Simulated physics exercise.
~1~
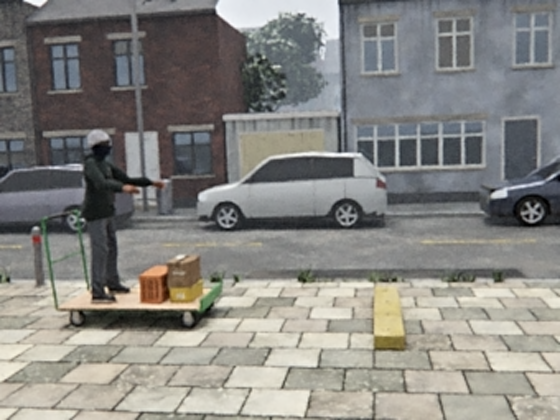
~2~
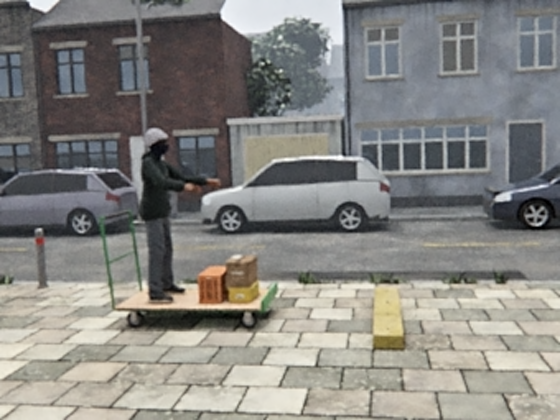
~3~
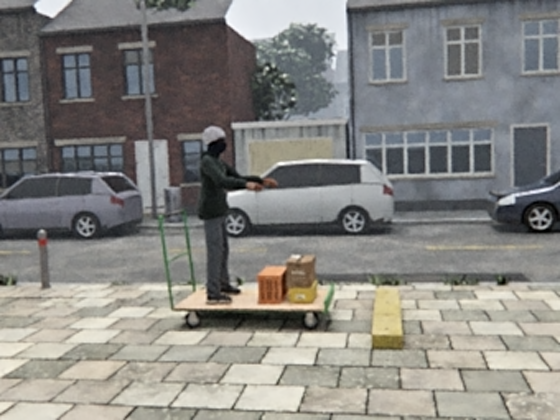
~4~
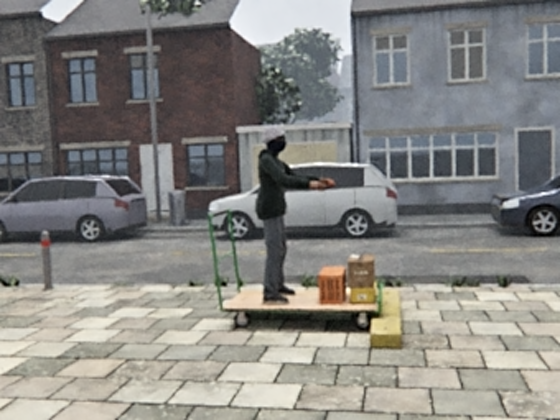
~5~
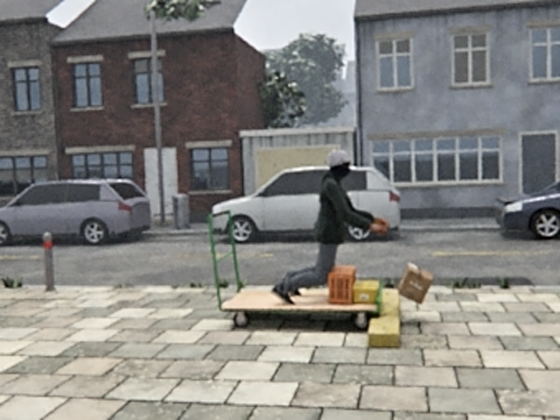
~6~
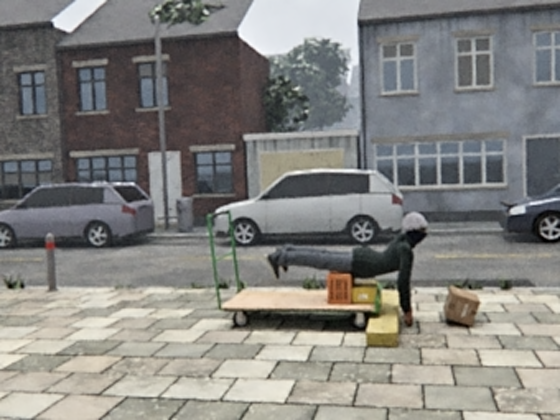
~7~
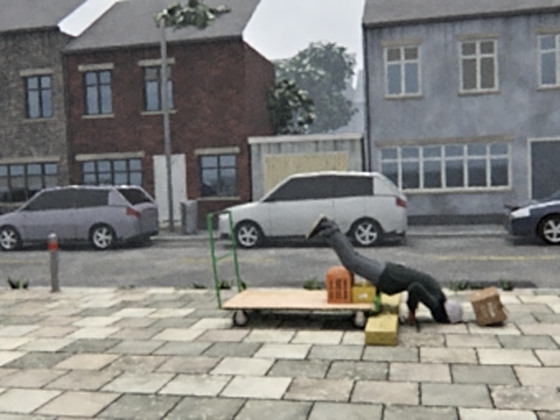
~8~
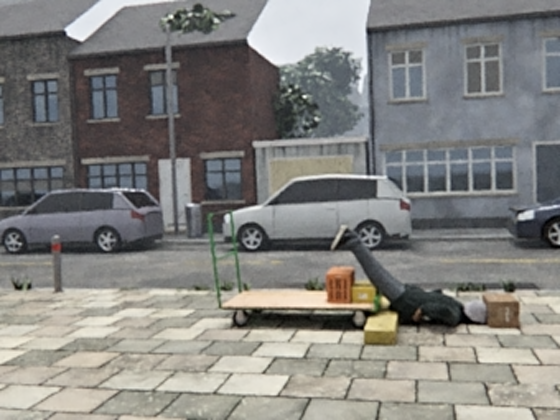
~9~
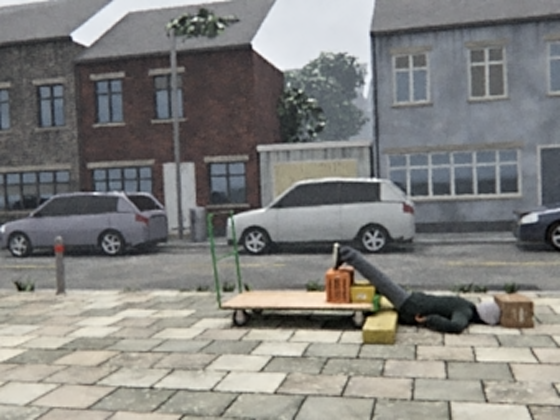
A flat trolley carrying a standing person, an orange crate, a yellow tote and a brown parcel rolls right along paving and stops dead at a yellow kerb; the parcel tumbles off and the person pitches forward over the front, ending face down beyond it, while crate and tote stay aboard.
